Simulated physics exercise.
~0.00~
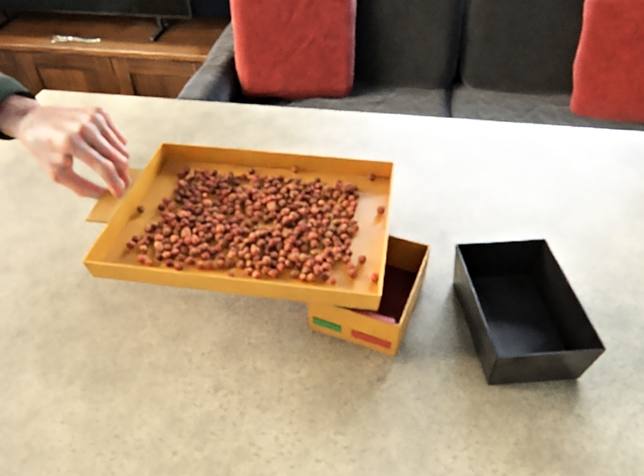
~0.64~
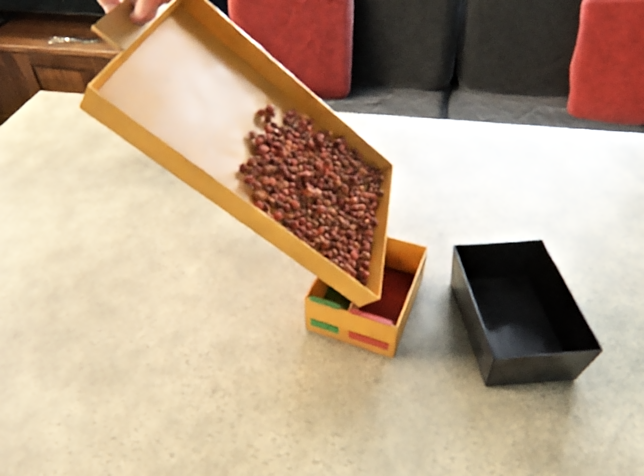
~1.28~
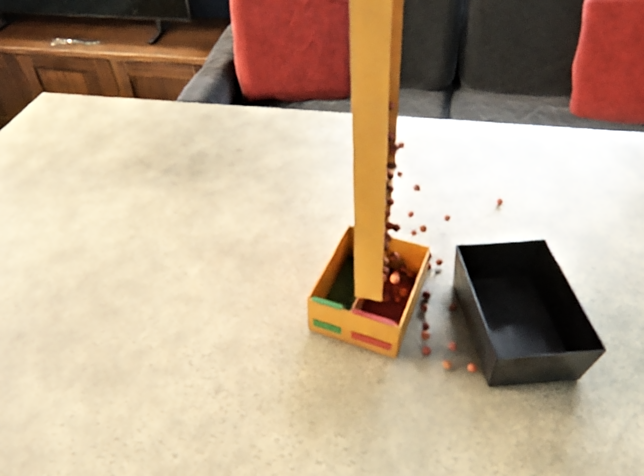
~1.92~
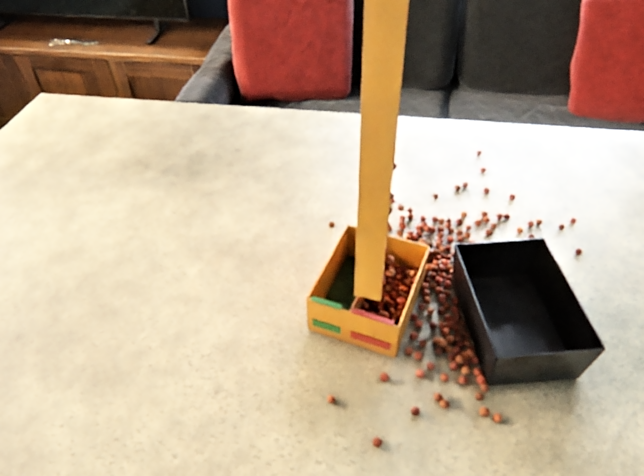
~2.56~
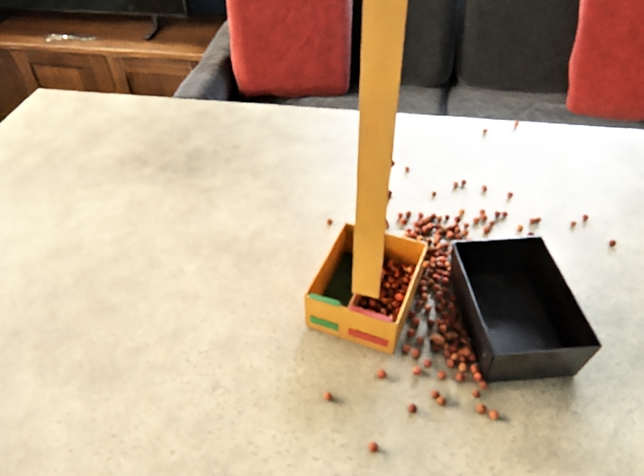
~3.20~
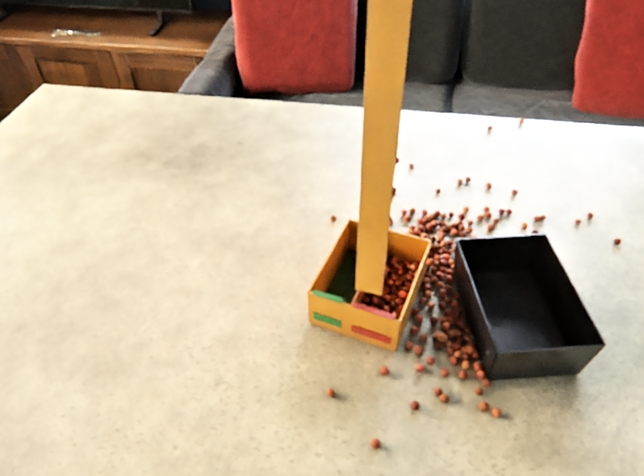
A hand at the upper left is beside a shallow yellow tray of small reddish-brown pellets, above a pale speckled table seen from slightly above, with a dark sofa and red cushions behind. Beneath the tray's right side sits a small yellow tin with green and red sections, and a black tin stands to its right. The tray tilts steeply, its left end rising, and the pellets slide toward the lower right end. It reaches upright, and pellets spill into the red section and onto the table. Finally the tray stays upright, many pellets lie scattered between and around the tins, and the black tin remains empty.
